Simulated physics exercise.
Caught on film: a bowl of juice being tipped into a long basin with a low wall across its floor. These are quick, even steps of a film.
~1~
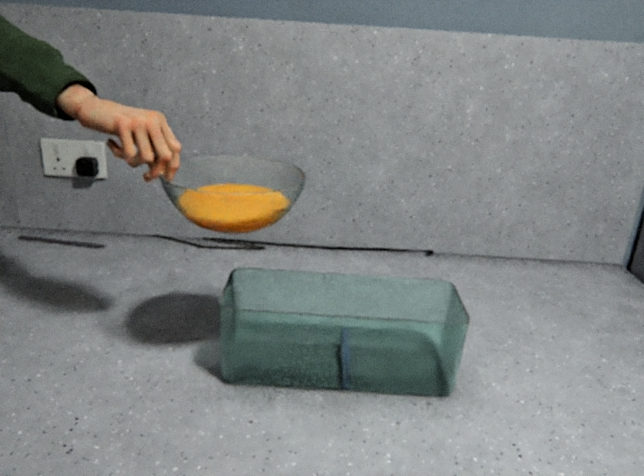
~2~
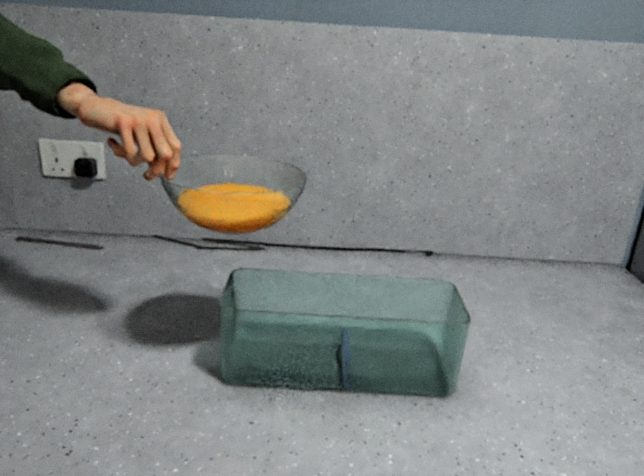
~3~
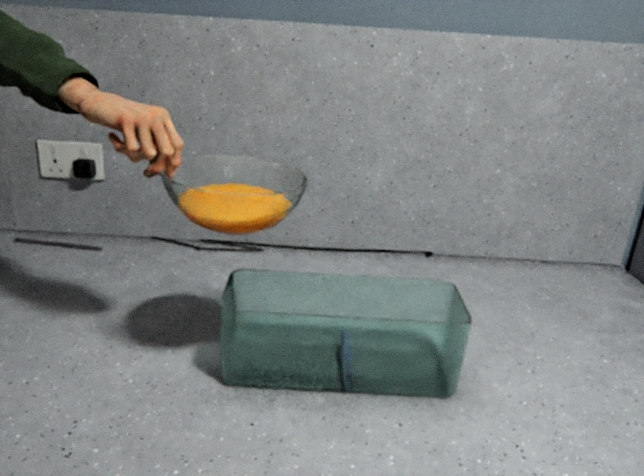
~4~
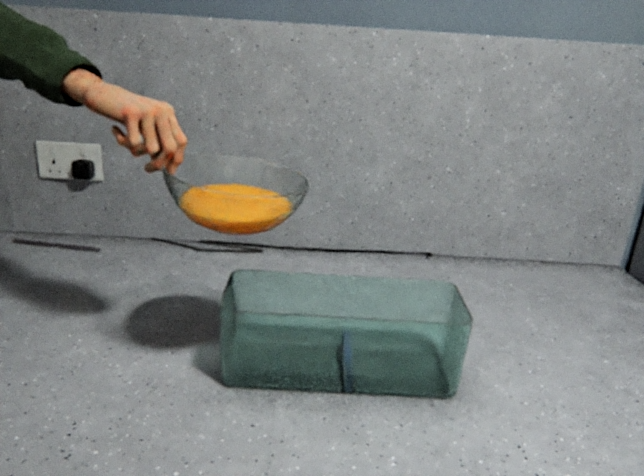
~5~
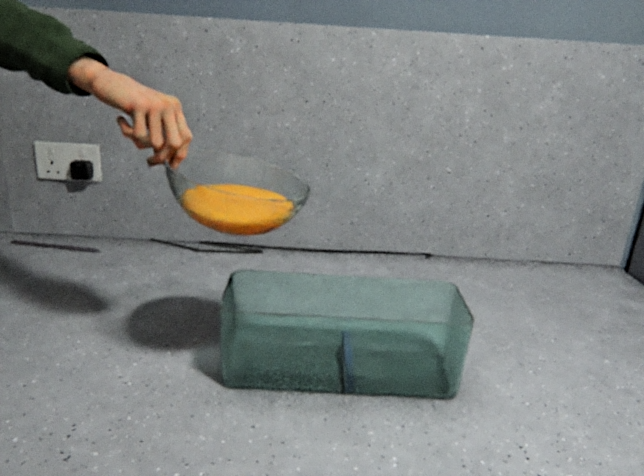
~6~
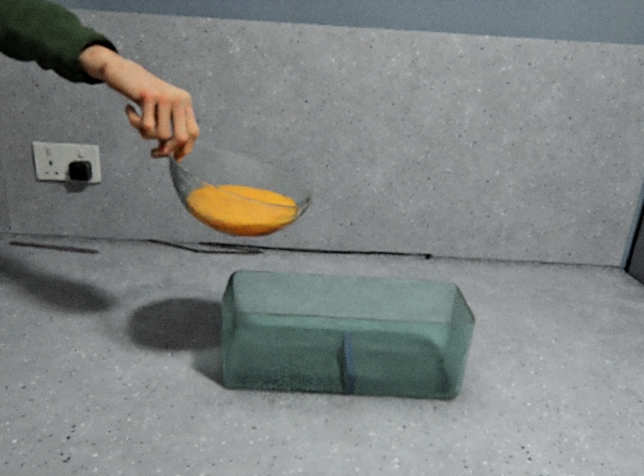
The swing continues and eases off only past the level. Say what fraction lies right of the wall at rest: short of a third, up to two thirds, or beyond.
In the end not even a third is right of the wall.
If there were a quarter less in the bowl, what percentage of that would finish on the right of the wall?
Close to 10 per cent.
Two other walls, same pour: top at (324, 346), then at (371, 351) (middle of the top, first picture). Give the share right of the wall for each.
About 45 and 20 per cent.
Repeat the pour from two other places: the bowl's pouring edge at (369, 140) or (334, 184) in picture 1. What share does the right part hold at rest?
About 75 and 50 per cent.
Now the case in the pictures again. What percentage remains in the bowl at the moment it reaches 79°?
Roughly 25 in a hundred.
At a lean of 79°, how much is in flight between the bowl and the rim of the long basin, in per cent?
Some 35 per cent.
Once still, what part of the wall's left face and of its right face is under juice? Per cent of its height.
Some 70 per cent left and 10 right.
A moment on, the bowl is tipped on its side and 23 per cent is still to pour, 39 is left of the wall and 2 right of it.
Next, the bowl is tipped right over and 0 per cent is still to pour, 87 is left of the wall and 12 right of it.
Then the bowl is tipped right over and 0 per cent is still to pour, 84 is left of the wall and 15 right of it.
Later the bowl is tipped right over and 0 per cent is still to pour, 83 is left of the wall and 16 right of it.
At rest 83 per cent lies left of the wall, 16 right of it and 1 outside.
